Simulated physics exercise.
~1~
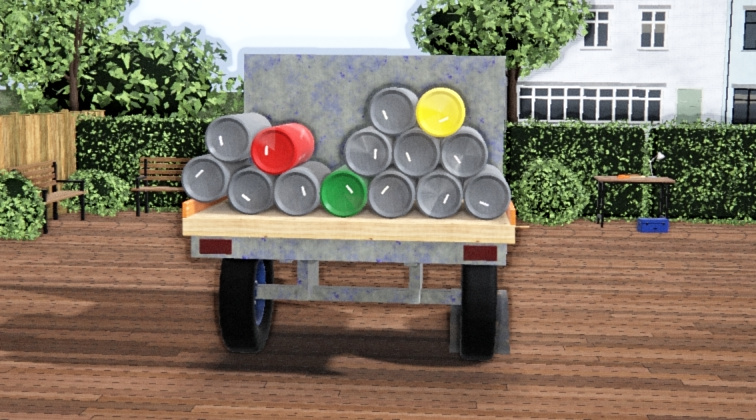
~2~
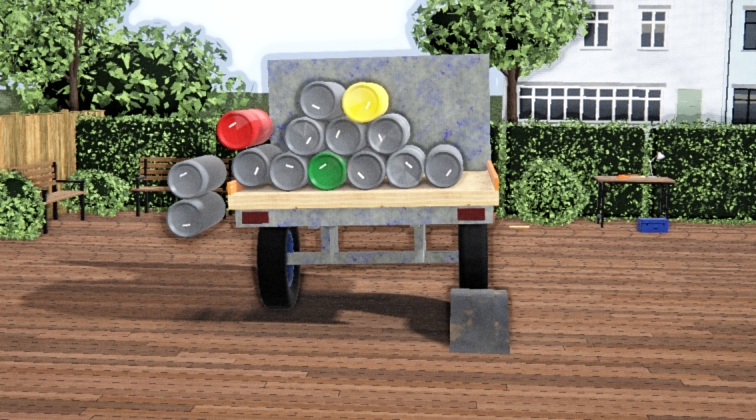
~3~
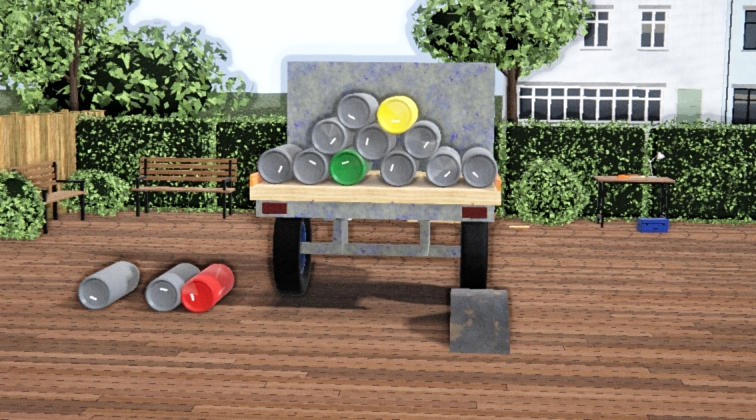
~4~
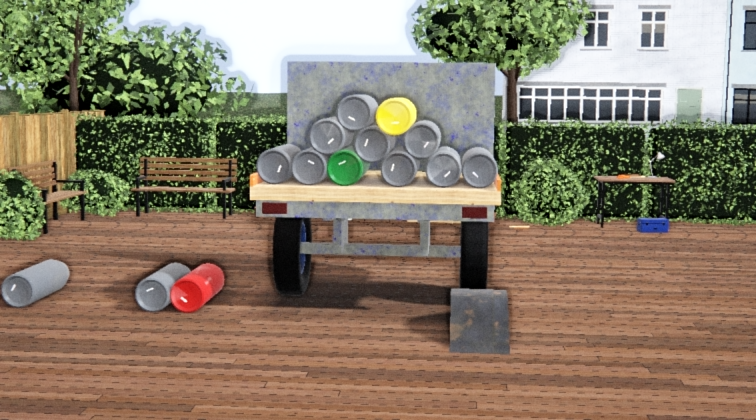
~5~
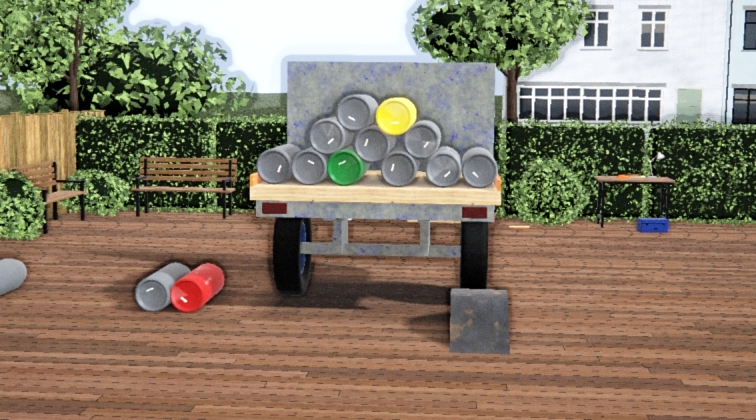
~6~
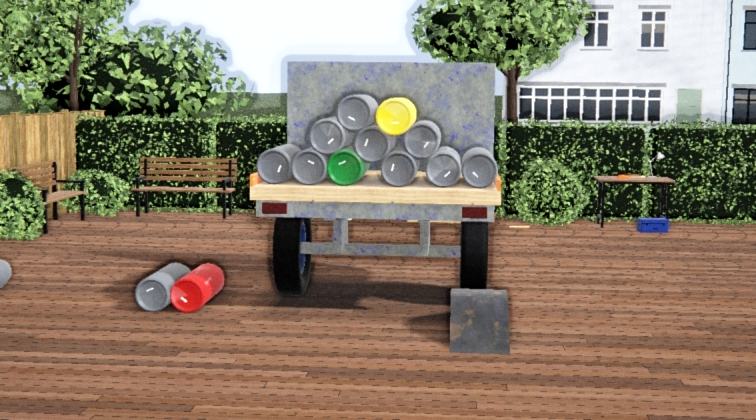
In this clip, a trailer stacked with gray, red, green and yellow cylinders tilts and shifts, and the red one and two gray ones drop off its left side. A gray one rolls away left, while green and yellow stay aboard and red rests beside another gray.
